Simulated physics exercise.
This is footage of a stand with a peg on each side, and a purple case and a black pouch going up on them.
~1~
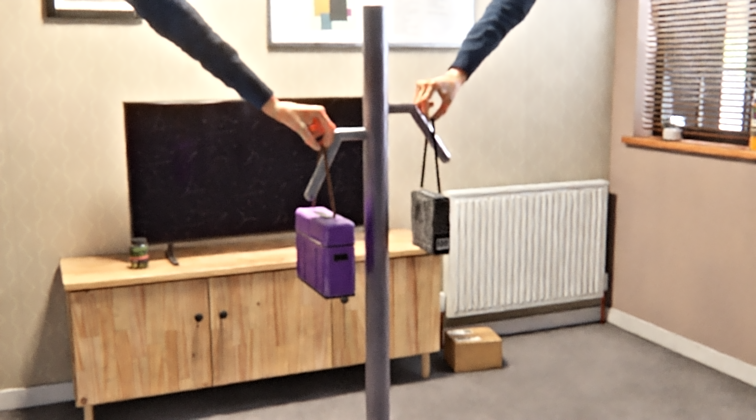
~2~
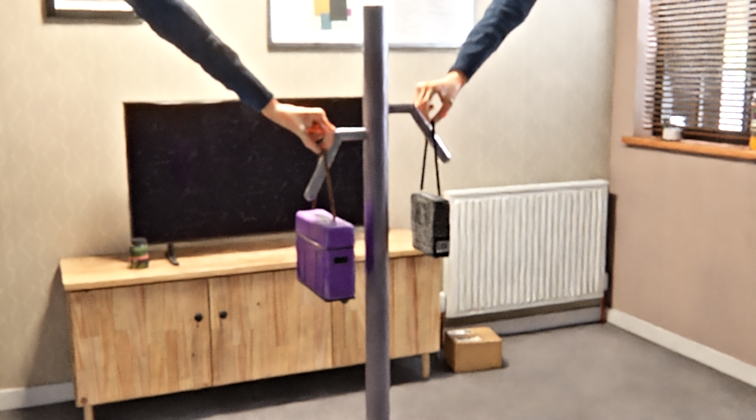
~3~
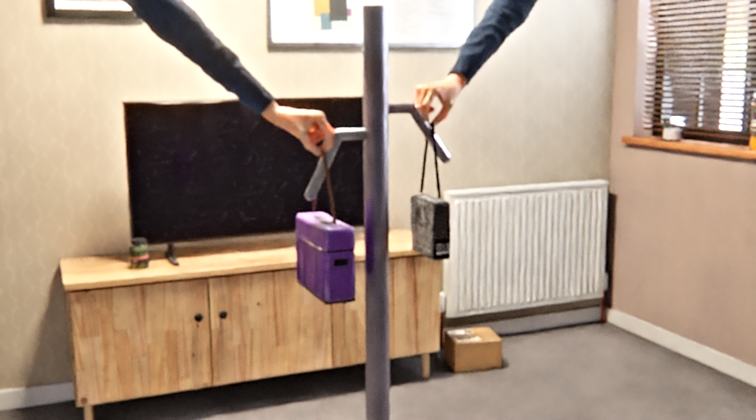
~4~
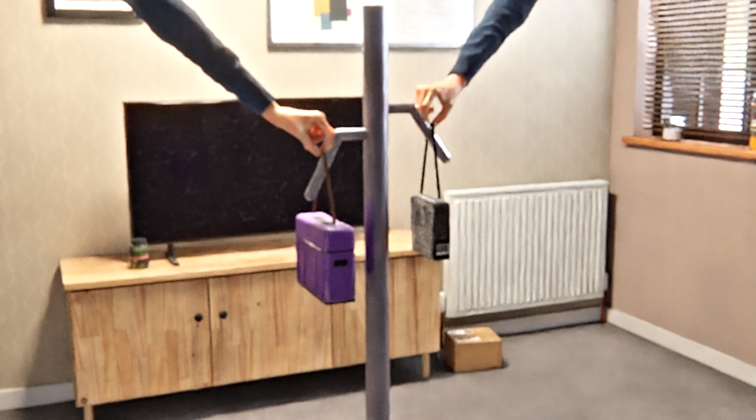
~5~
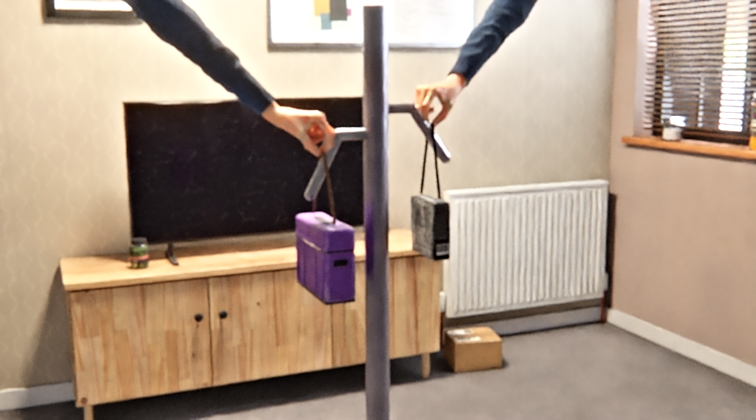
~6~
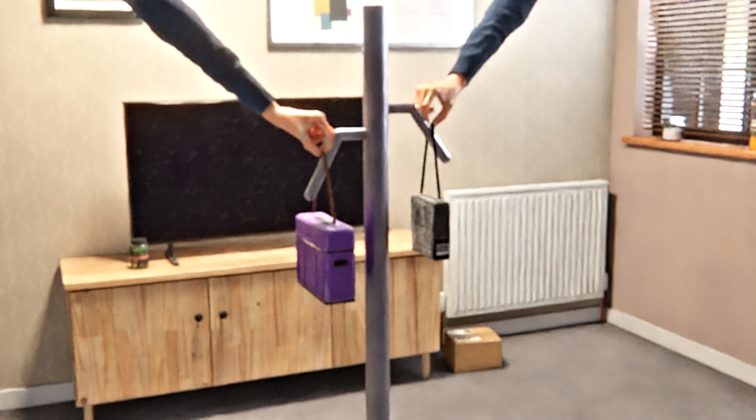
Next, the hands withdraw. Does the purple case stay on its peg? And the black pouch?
I'd predict the purple case will not stay aloft; I'd predict the black pouch will not stay aloft.
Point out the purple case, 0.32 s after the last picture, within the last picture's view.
Near (327, 384) at that point.
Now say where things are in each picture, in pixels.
Purple case (324, 251); black pouch (430, 222); left peg tip (310, 195); right peg tip (445, 158), in the first frame.
Purple case (324, 254); black pouch (430, 224), in the second frame.
Purple case (325, 256); black pouch (430, 226), in the third frame.
Purple case (325, 256); black pouch (430, 227), in the fourth frame.
Purple case (325, 256); black pouch (430, 227), in the fifth frame.
Purple case (325, 256); black pouch (430, 227); left peg tip (310, 195), sloping steeply down; right peg tip (445, 158), sloping steeply down, in the sixth frame.
Then, 0.32 s after the last picture, purple case falling near (327, 384); black pouch falling near (430, 348).
Then, 0.58 s after the last picture, purple case on the floor; black pouch on the floor.
At rest, purple case on the floor; black pouch on the floor. The purple case slips off its peg and the black pouch drops to the floor.
